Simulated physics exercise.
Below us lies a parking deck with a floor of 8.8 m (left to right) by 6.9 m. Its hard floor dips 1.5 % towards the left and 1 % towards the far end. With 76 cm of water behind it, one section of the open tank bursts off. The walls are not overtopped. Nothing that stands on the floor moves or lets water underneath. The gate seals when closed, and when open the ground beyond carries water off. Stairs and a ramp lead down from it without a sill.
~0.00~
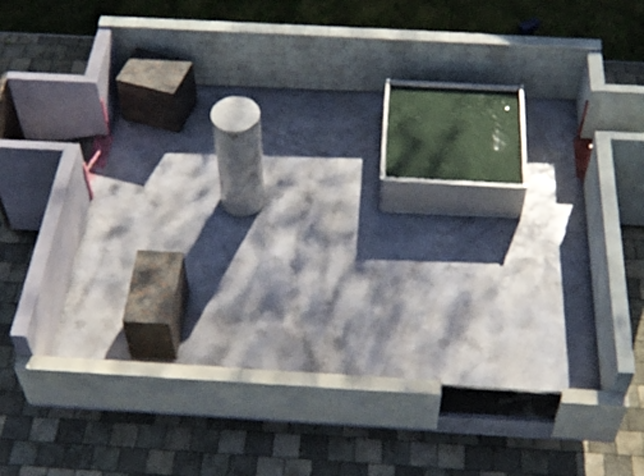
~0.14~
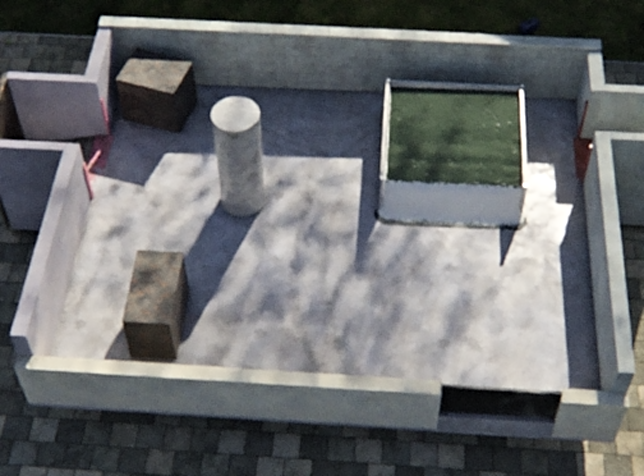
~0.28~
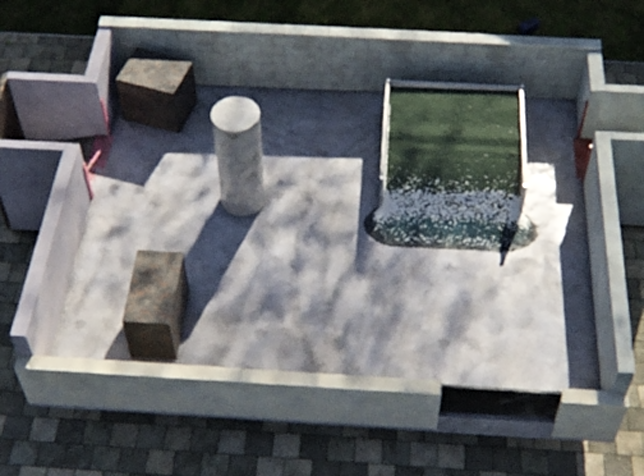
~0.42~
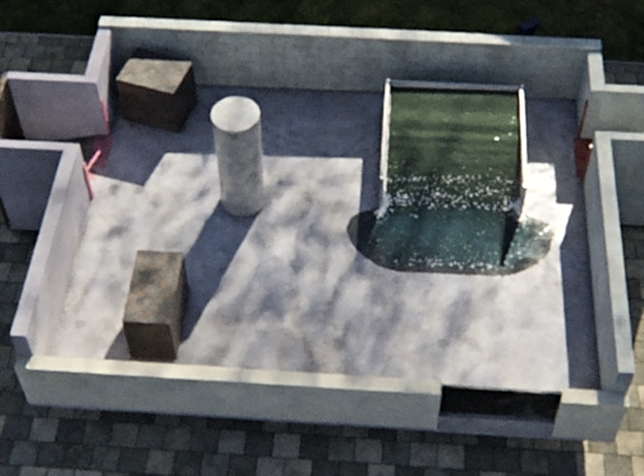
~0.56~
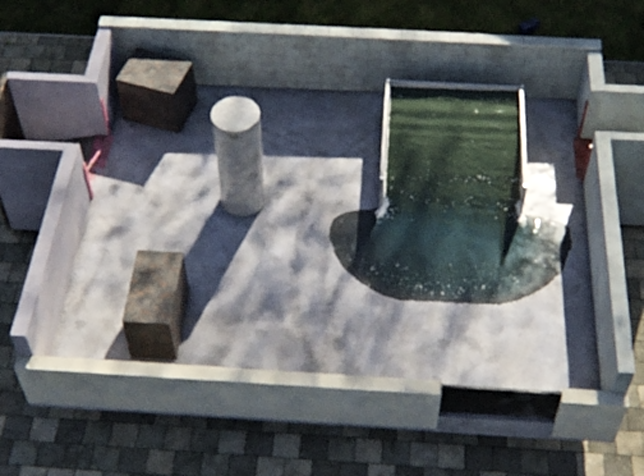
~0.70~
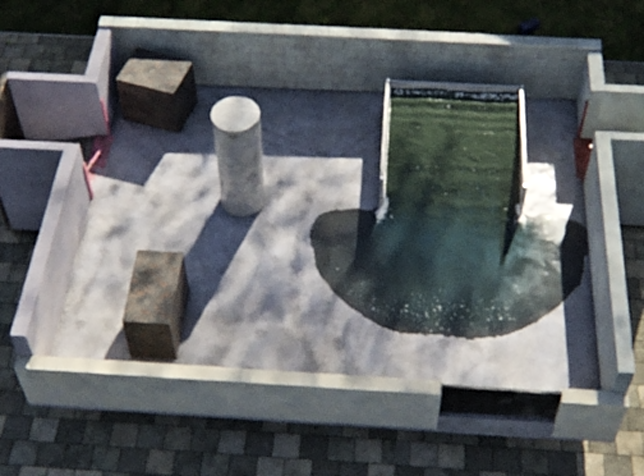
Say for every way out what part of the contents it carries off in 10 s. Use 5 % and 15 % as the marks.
Shares: The gate takes under 5 %; the stairwell (marked red) takes less than 5 %; the down ramp (marked pink) takes from 5 to 15 %.
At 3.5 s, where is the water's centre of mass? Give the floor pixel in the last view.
Around (414, 301).
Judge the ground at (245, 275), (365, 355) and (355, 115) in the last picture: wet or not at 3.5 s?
In turn: Flooded, under water, not reached.
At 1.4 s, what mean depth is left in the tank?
Some 42 cm.
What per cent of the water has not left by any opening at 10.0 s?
Roughly 88 in a hundred.
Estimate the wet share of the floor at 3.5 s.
About 45 per cent.
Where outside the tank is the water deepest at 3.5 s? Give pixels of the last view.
Near (44, 381).
After 1.4 s water covers 35 % of the floor and is deepest (38 cm) near (439, 403); gone so far, the gate 0 %, the stairwell (marked red) 0 %, the down ramp (marked pink) 0 %.
After 2.2 s water covers 40 % of the floor and is deepest (44 cm) near (602, 412); gone so far, the gate 0 %, the stairwell (marked red) 0 %, the down ramp (marked pink) 0 %.
After 3.5 s water covers 45 % of the floor and is deepest (41 cm) near (44, 381); gone so far, the gate 0 %, the stairwell (marked red) 0 %, the down ramp (marked pink) 0 %.
After 6.0 s water covers 80 % of the floor and is deepest (24 cm) near (191, 314); gone so far, the gate 0 %, the stairwell (marked red) 0 %, the down ramp (marked pink) 0 %.
After 10.0 s water covers 95 % of the floor and is deepest (22 cm) near (121, 90); gone so far, the gate 0 %, the stairwell (marked red) 1 %, the down ramp (marked pink) 10 %.
